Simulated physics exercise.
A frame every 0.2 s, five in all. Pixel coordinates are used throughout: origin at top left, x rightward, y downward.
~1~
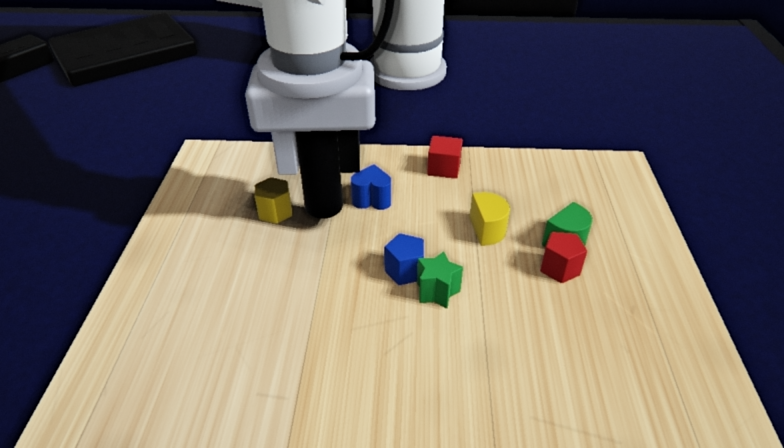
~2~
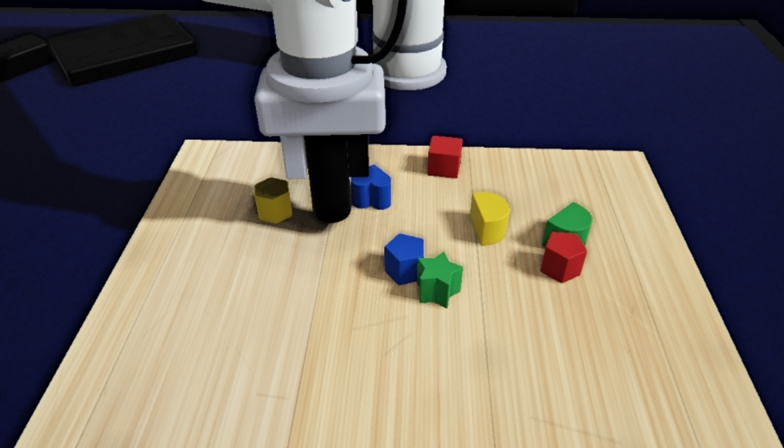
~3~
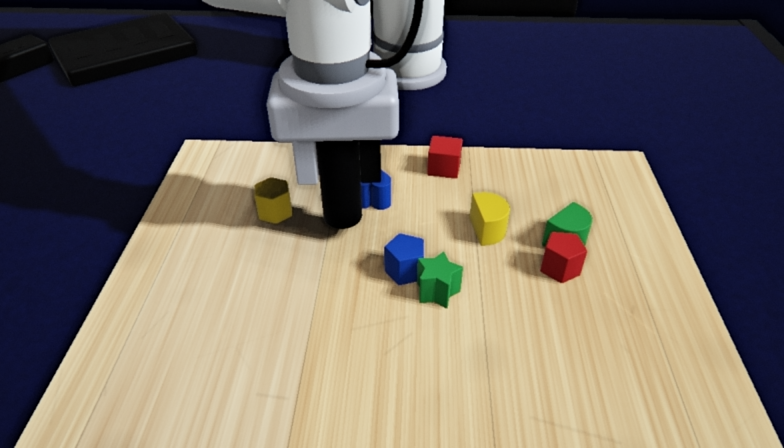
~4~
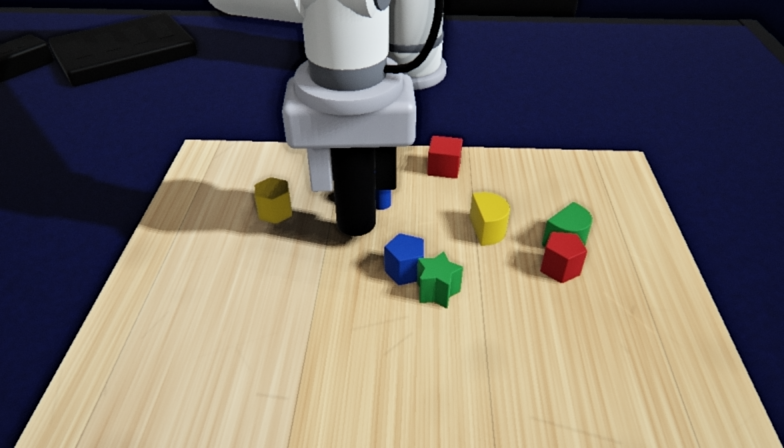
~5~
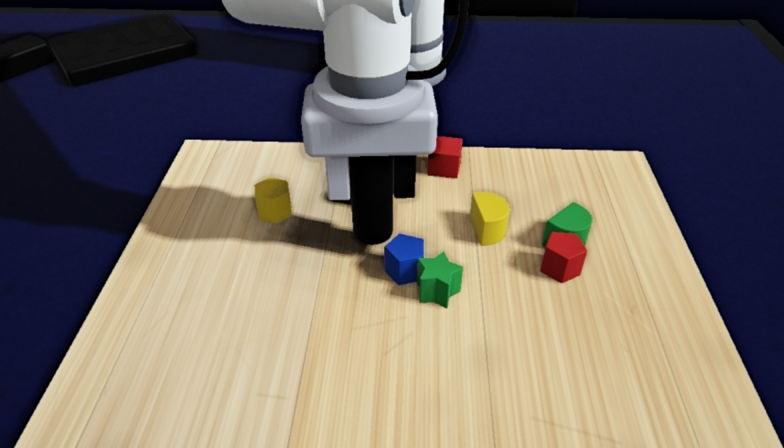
On a wooden board scattered with colourful blocks, a robot arm moved its black rod steadily right and slightly toward the viewer, passing in front of the blue heart, while the blocks stayed still.
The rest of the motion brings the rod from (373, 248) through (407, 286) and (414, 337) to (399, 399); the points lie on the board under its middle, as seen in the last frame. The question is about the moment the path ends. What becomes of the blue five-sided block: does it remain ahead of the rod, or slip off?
Slid off.
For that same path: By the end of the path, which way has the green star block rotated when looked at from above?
It turns round anticlockwise.
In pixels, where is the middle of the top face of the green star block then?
It sits at (500, 306).
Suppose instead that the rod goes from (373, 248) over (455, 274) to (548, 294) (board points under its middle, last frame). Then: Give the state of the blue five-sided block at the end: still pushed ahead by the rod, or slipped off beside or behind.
Most likely the blue five-sided block slides off.
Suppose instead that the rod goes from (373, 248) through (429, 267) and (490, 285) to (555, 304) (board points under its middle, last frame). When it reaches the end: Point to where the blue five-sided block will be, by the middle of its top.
Its top centre is at about (461, 282).
On the path given first. One third of the way, rod (408, 271); blue five-sided block (443, 279); green star block (477, 295), turned 30° anticlockwise.
Two thirds of the way, rod (414, 323); blue five-sided block (461, 298), turned 30° anticlockwise; green star block (500, 306), turned 50° anticlockwise.
At the end, rod (399, 384); blue heart not moved; blue five-sided block (461, 298), turned 30° anticlockwise; green star block (500, 306), turned 50° anticlockwise.
